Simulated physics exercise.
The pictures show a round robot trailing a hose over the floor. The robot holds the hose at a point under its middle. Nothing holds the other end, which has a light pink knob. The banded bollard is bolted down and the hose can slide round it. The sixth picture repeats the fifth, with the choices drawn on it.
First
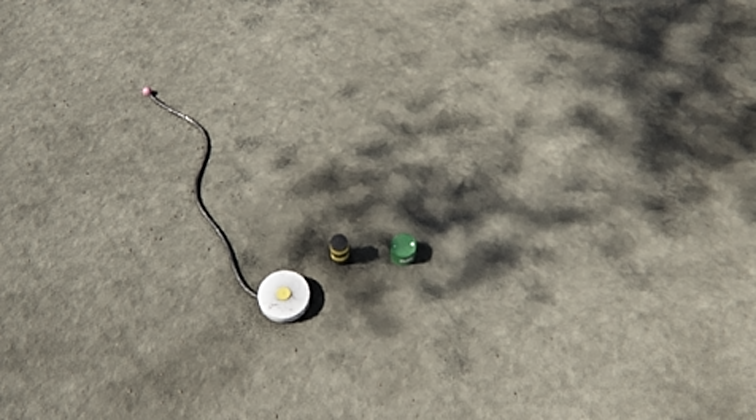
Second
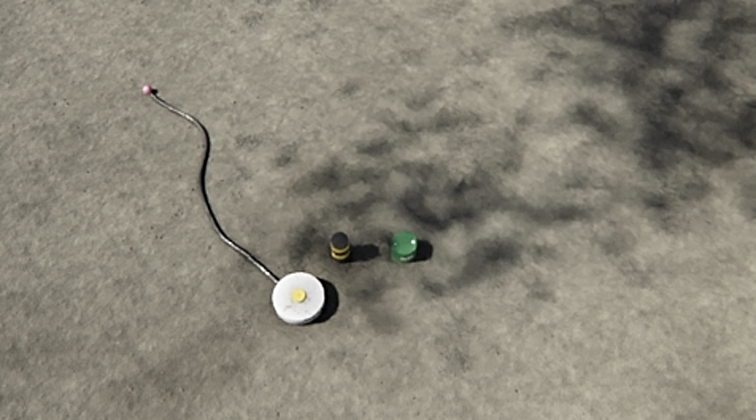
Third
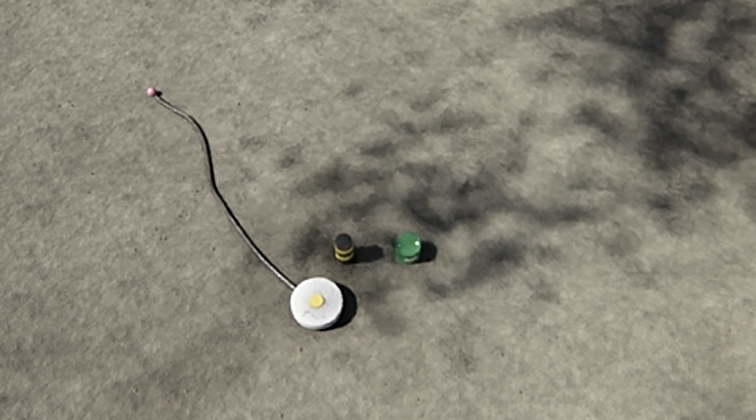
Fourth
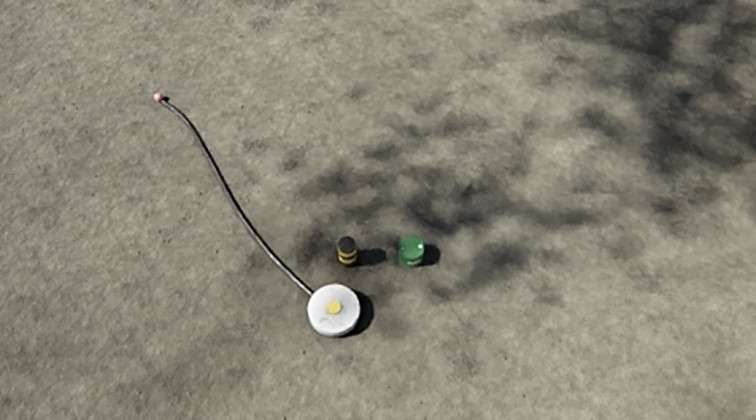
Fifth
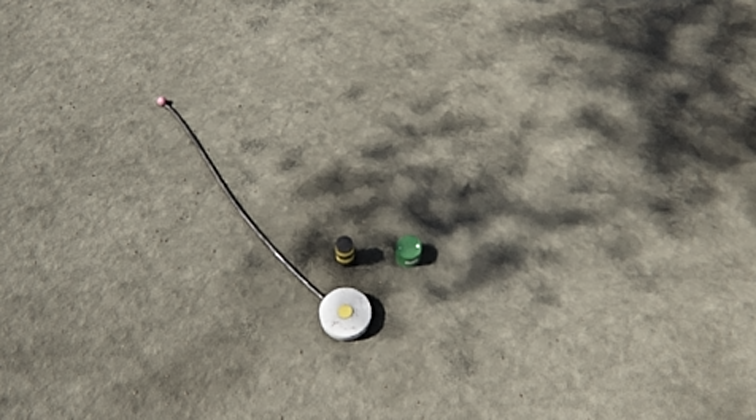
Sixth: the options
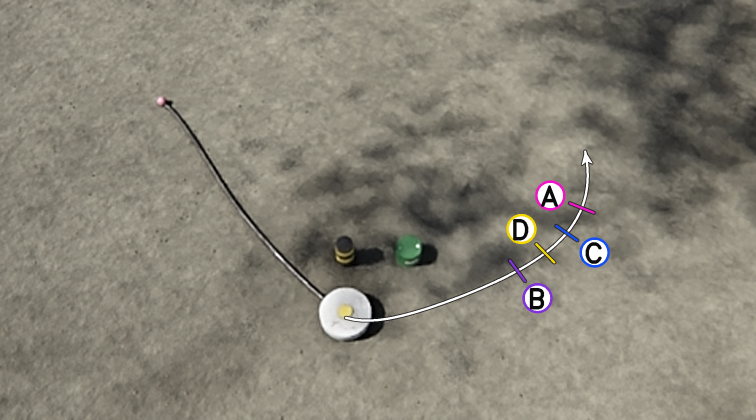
A round white robot slides slowly right and slightly down, pulling its curved dark hose straighter.
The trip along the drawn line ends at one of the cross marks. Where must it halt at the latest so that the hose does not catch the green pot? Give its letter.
At B, and not beyond.
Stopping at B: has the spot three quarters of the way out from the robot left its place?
By then, yes.
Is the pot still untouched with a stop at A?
No.
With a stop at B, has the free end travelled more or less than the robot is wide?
By then, more.
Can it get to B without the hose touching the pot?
Yes.
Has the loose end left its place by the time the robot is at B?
Yes.
On the marked copy, A at (582, 208); B at (517, 271); C at (567, 233); D at (545, 253); the route from (346, 318) via (521, 269) to (585, 152).
Following B. Soon after the start, robot (410, 310), middle of the hose (269, 227), free end (182, 125).
Later, robot (471, 289), middle of the hose (309, 245), free end (202, 151).
In the end, robot (519, 267), middle of the hose (345, 269), free end (228, 176); only the bollard has been touched, if anything.
As for the rest, A brings the hose against the pot; C brings the hose against the pot; D brings the hose against the pot.
